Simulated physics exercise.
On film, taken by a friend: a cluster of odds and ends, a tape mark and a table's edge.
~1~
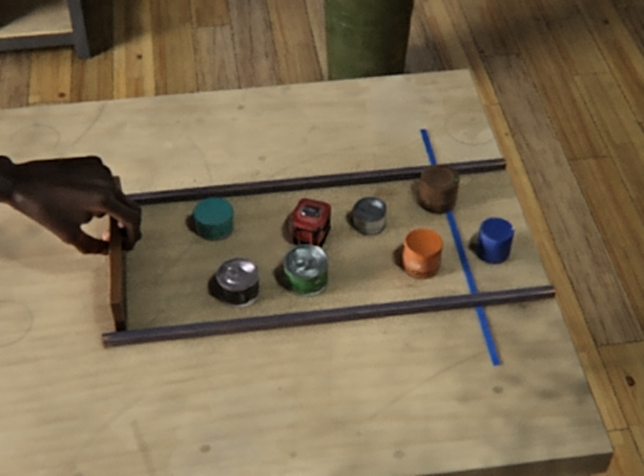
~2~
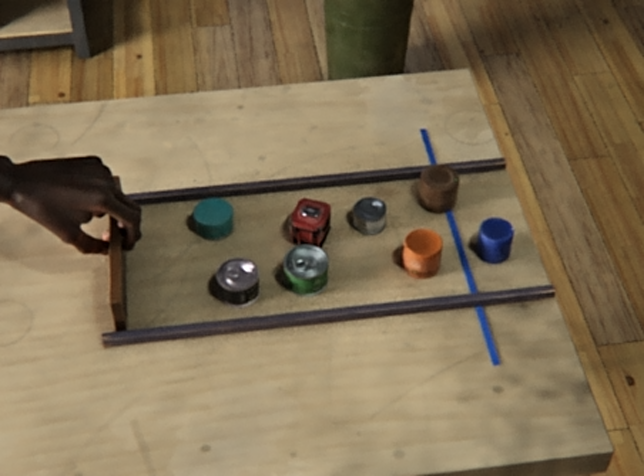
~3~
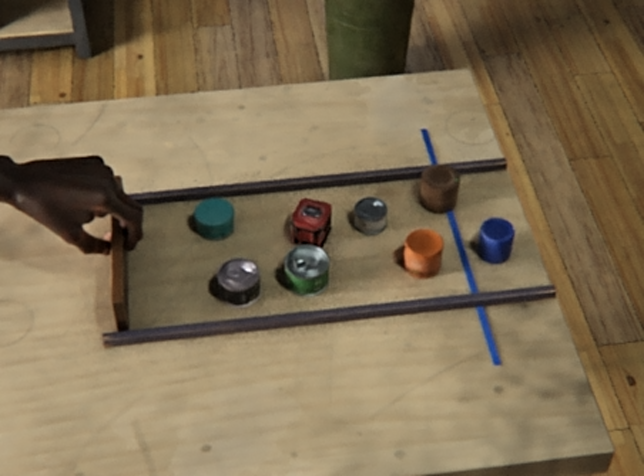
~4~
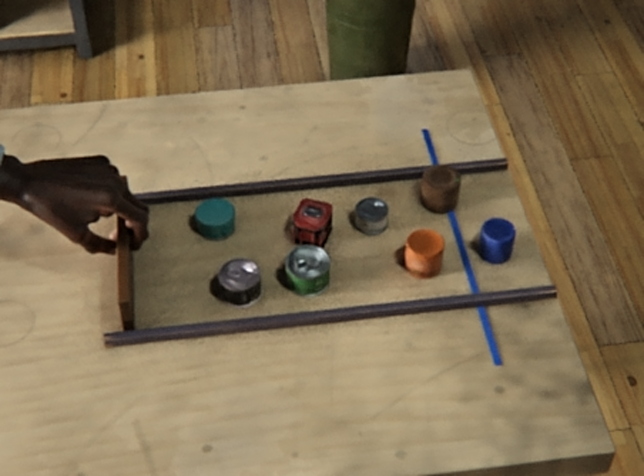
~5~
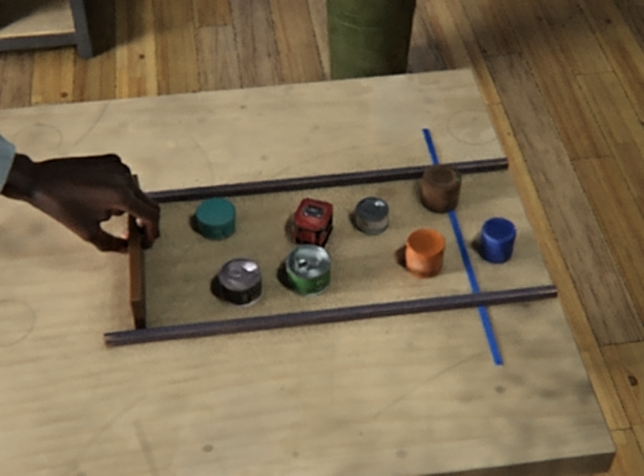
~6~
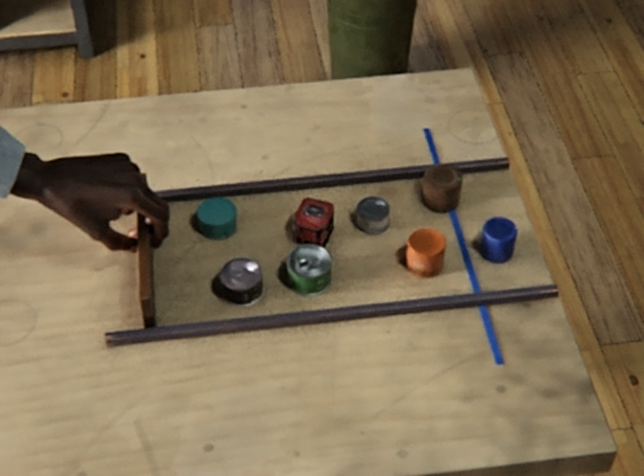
A hand slides a wooden board slightly right between two rails, toward several small, still containers.
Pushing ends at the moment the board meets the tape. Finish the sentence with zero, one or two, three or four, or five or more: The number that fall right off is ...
The number that fall right off is one or two.
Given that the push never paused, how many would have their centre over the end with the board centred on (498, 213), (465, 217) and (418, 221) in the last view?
Respectively 5, 2 and 1.
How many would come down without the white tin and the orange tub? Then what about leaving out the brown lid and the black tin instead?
The answer is 1 and then 1.
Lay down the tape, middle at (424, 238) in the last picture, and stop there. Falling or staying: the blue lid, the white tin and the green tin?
In that case the blue lid slides off, the white tin hangs on and the green tin hangs on.
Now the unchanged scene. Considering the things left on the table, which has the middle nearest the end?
It's the brown lid.
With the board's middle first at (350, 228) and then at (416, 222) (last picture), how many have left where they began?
The number moved is 6 and then 8.
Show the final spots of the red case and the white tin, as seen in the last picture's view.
The first comes to rest at (477, 220), and the second at (496, 201).
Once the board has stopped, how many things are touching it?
In contact: 3.
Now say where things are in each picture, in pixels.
In the first picture, blue lid (495, 241); brown lid (439, 189); orange tub (423, 254); board (118, 252); tape (456, 235).
In the second picture, brown lid (439, 189); board (118, 252).
In the third picture, orange tub (423, 254); red case (312, 223).
In the fourth picture, blue lid (497, 241); turquoise pot (216, 219).
In the fifth picture, brown lid (441, 189); green tin (309, 270).
In the sixth picture, blue lid (498, 240); brown lid (442, 188); orange tub (426, 253); board (146, 249); tape (459, 234).
Early on, none off yet; blue lid at rest near (498, 240); brown lid at rest near (442, 188); orange tub at rest near (426, 253).
A while later, none off yet; blue lid at rest near (498, 240); brown lid at rest near (442, 188); orange tub travelled about its own width near (462, 247).
Finally, the number that fall off is one or two; lost, orange tub and blue lid.
